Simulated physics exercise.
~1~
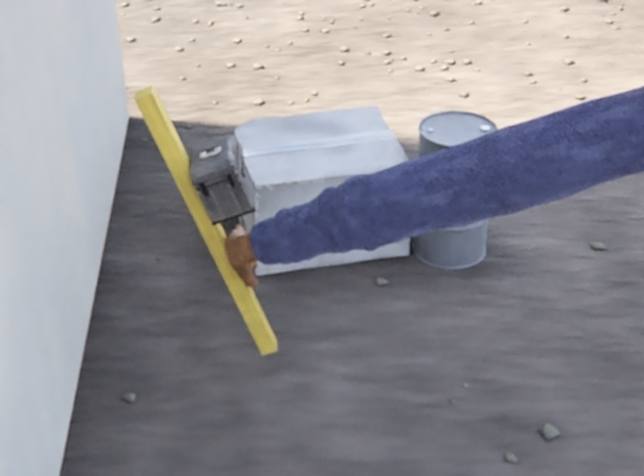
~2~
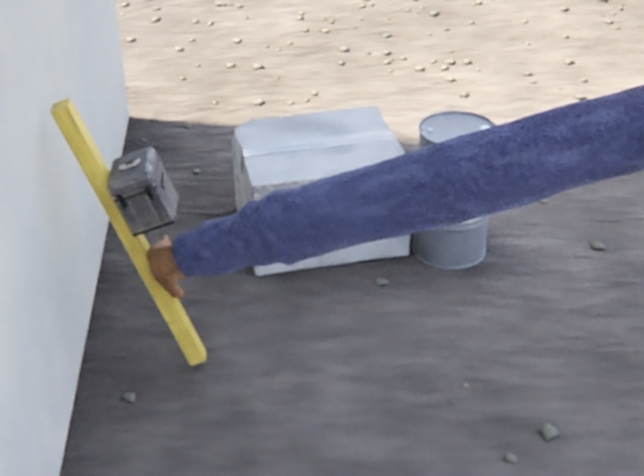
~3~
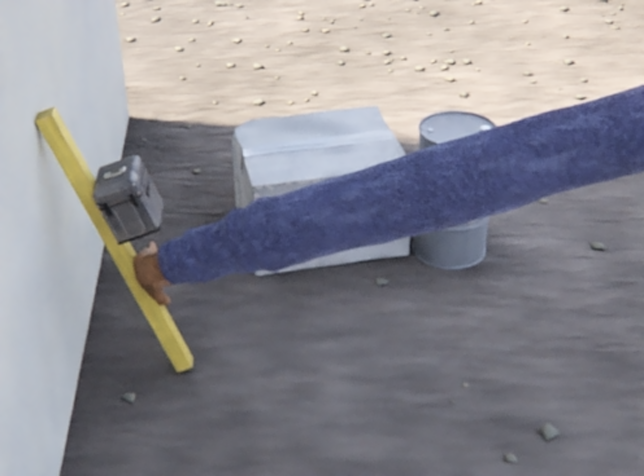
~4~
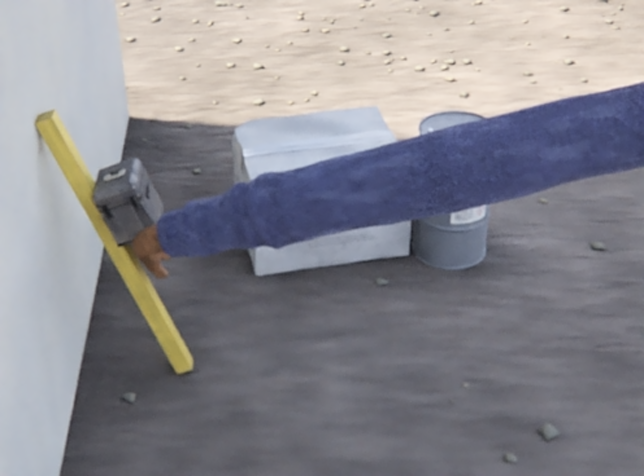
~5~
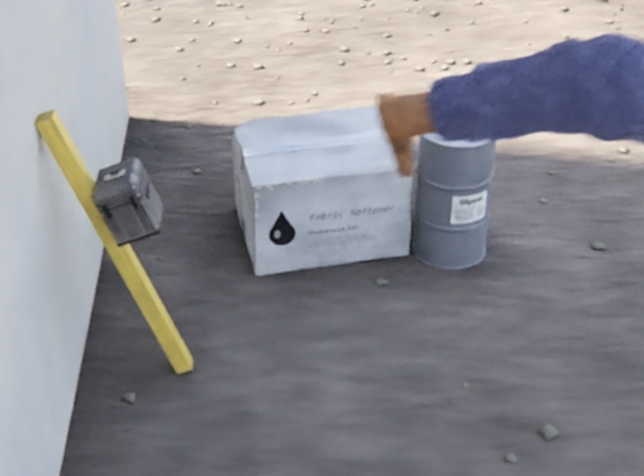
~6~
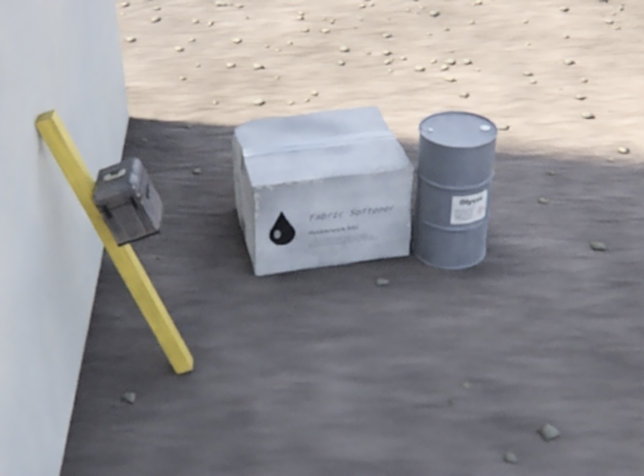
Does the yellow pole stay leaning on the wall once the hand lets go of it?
Yes, the yellow pole stays leaning on the wall after the hand lets go and the arm withdraws.
